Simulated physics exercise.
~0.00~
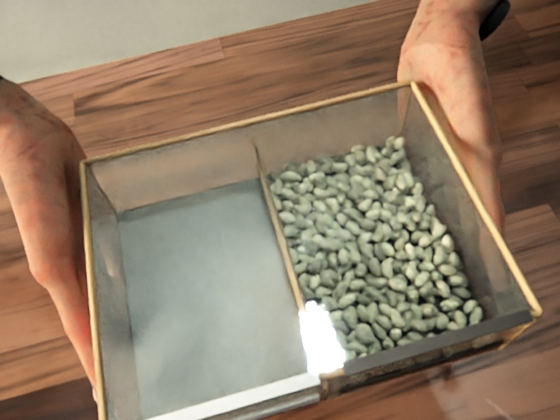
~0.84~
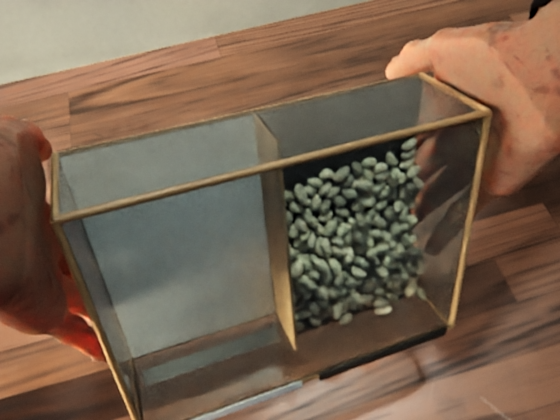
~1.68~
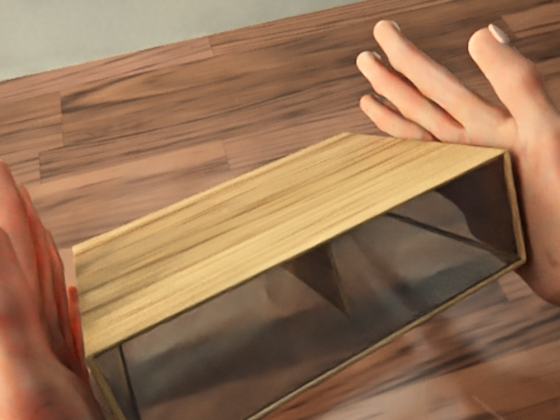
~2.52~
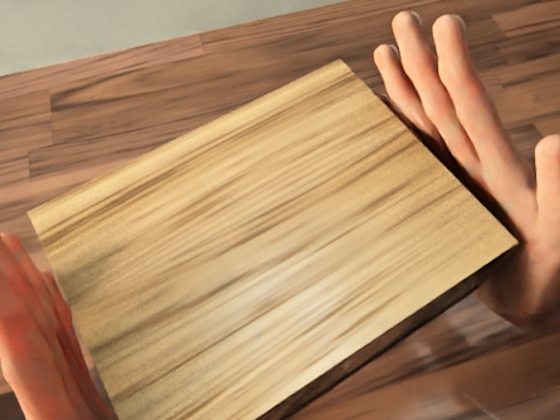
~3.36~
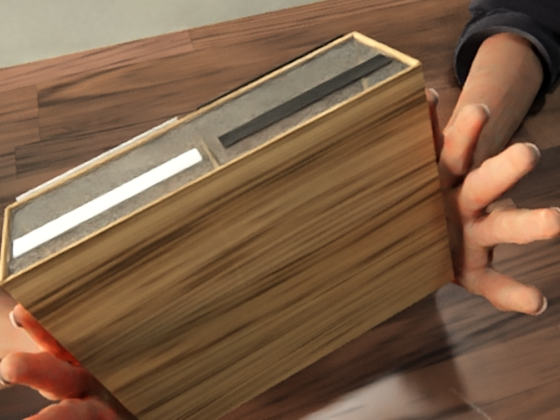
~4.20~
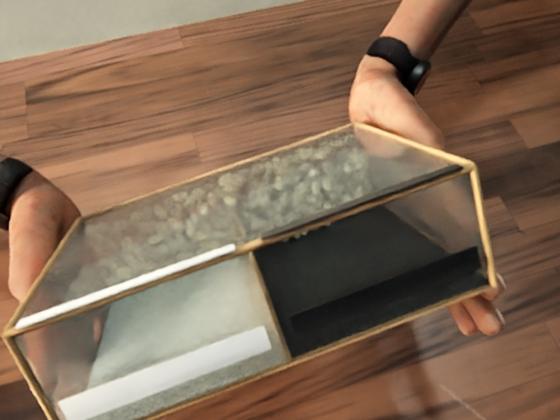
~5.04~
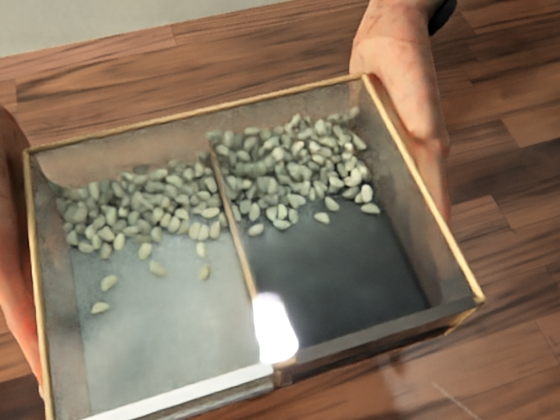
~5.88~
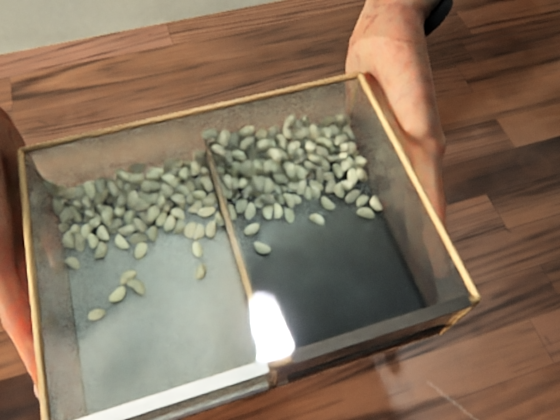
In this clip, two hands hold a clear-lidded box with pale beans in its right, black-floored compartment and turn it completely over until it is upright again, leaving beans gathered along the far side of both the white and black compartments, with somewhat more in the black one.
